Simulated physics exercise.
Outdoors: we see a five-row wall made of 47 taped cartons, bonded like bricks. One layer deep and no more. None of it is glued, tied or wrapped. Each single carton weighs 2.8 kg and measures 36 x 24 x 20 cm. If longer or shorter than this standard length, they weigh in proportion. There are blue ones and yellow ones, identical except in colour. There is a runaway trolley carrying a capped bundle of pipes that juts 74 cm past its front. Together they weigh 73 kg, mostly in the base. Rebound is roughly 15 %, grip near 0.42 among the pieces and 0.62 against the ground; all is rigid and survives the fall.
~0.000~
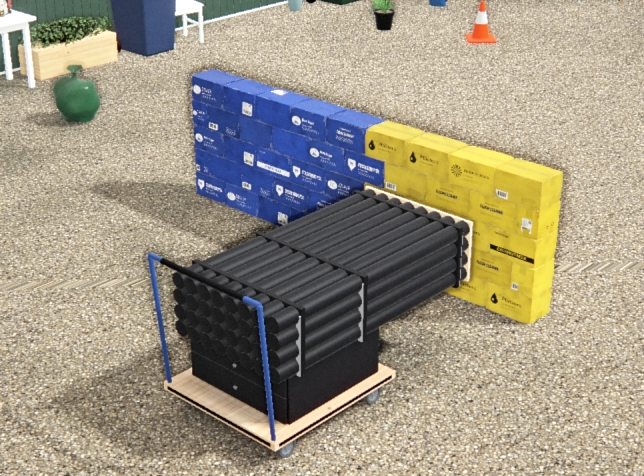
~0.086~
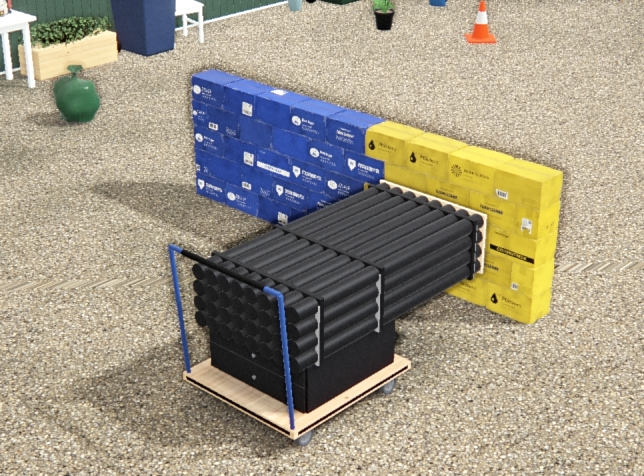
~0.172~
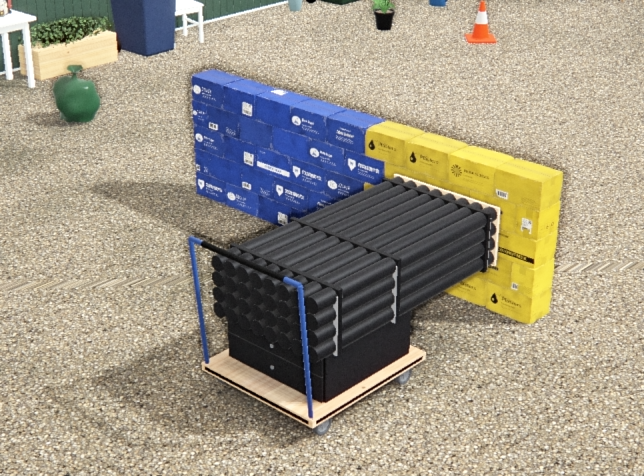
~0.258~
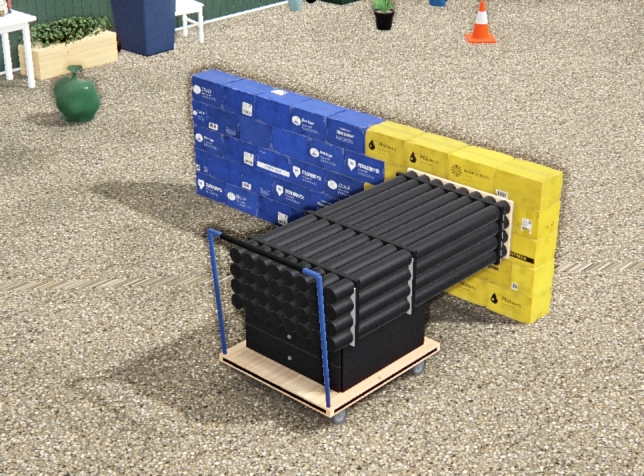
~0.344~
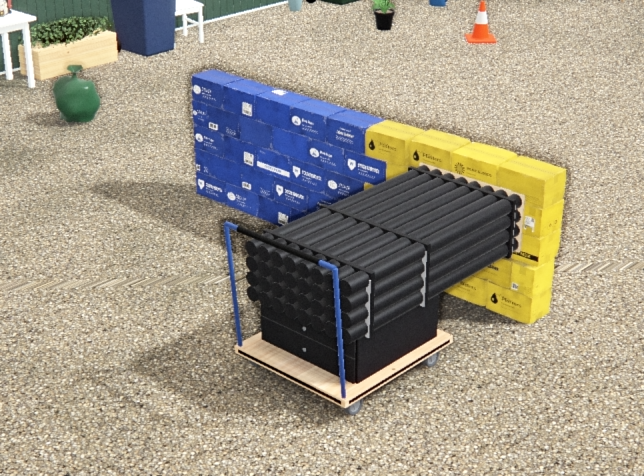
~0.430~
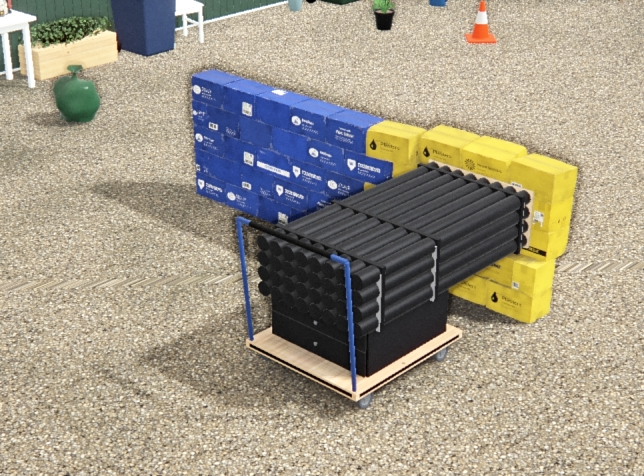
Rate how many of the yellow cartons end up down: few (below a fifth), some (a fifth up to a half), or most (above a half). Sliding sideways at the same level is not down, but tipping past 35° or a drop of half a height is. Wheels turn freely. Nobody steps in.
Most.
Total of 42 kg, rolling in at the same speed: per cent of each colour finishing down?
You'd get yellow at 80 and blue at 0 per cent down.
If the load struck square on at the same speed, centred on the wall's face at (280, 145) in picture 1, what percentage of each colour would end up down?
For yellow it's 0 per cent, for blue 60 per cent.
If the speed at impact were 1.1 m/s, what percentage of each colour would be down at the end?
Yellow 80%, blue 0%.
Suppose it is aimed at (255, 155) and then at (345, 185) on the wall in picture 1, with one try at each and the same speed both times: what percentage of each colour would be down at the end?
First try then second: Yellow 0 and 40, blue 70 and 50 per cent.
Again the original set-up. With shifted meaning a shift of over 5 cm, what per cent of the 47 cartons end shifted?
Moved: 40 per cent.
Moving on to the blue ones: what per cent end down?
For blue, it's 0 per cent down at the end.
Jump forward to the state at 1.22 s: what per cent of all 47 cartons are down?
30 %.
After 0.58 s, load 27 cm past the wall's line, still rolling; none of the 20 yellow cartons down (0 of 47 in all colours); top yellow carton 5° from how it stood.
After 0.82 s, load 47 cm past the wall's line, still rolling; 13 of the 20 yellow cartons down (13 of 47 in all colours); top yellow carton 24° from how it stood, 6 cm lower.
After 1.22 s, load 77 cm past the wall's line, still rolling; 15 of the 20 yellow cartons down (15 of 47 in all colours); top yellow carton 28° from how it stood, 71 cm lower.
In the end (2.3 s), load 97 cm past the wall's line, stopped; 15 of the 20 yellow cartons down (15 of 47 in all colours); top yellow carton 82 cm lower; top blue carton unmoved. That is 75 per cent. From the last view, middles, top yellow carton near (451, 236), top blue carton near (250, 99).
